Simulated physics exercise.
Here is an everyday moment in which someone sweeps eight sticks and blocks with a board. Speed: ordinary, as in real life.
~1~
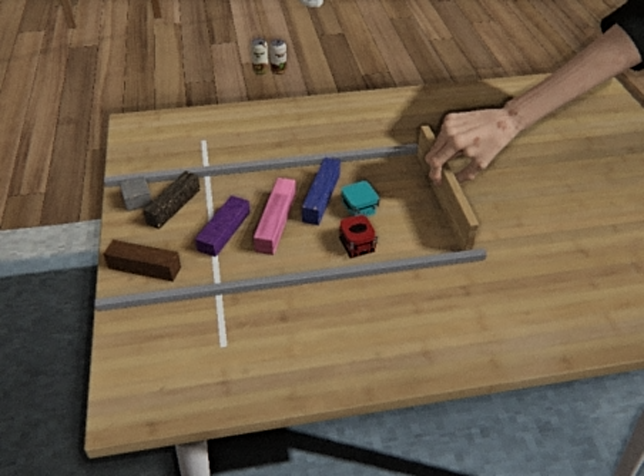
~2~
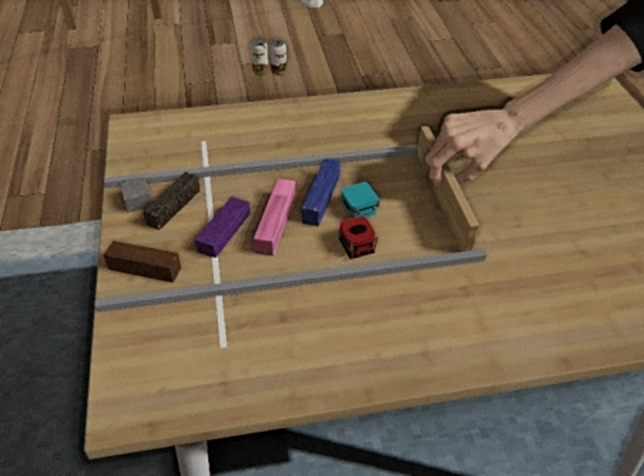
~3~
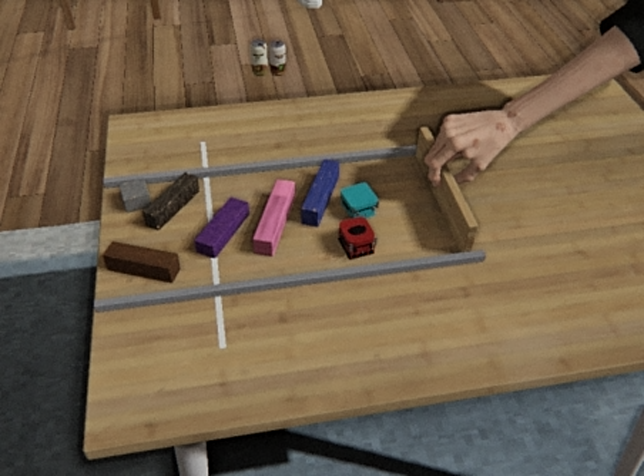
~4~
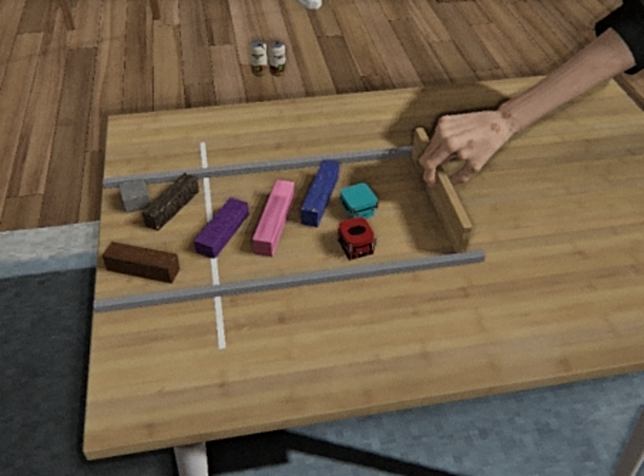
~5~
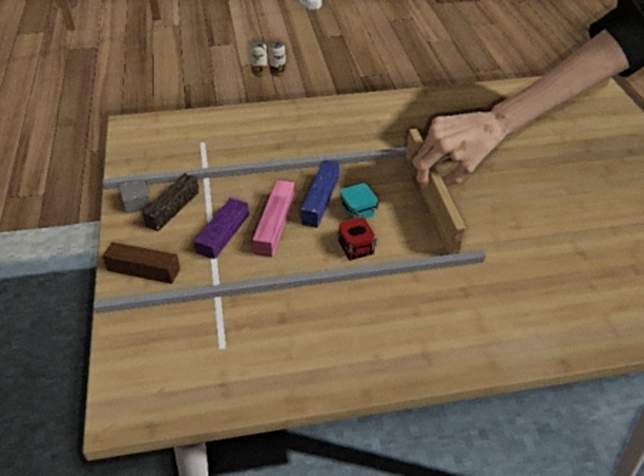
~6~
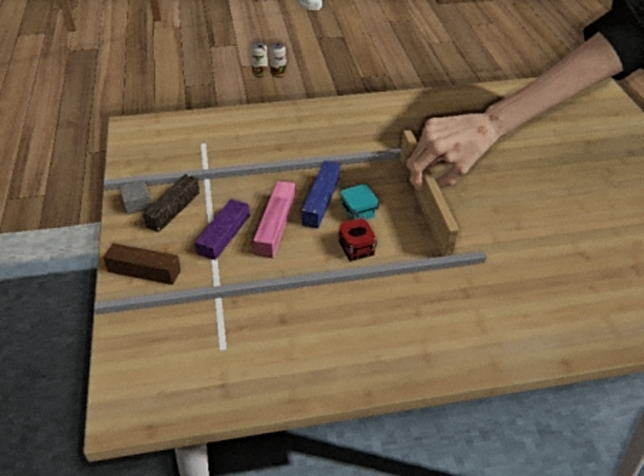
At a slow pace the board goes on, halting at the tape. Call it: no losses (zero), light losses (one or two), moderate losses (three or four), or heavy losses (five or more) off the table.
No losses.
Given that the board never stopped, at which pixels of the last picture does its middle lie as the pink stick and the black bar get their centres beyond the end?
(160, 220) and (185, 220), roughly.
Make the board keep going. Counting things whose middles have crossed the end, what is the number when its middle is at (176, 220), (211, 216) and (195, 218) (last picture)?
First 3, then 0, finally 1.
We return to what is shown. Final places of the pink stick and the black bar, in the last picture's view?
First object: (153, 230); second object: (130, 201).
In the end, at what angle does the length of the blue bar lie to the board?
It measures close to 0 degrees.
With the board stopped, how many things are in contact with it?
So the total is 2.
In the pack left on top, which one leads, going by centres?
The grey block.
Early on, none off yet; grey block at rest near (136, 197); brown bar at rest near (143, 264); black bar at rest near (172, 203).
A while later, none off yet; grey block moving near (132, 196); brown bar moving near (140, 267); black bar travelled a little near (160, 199).
Finally, the number that fall off is zero.
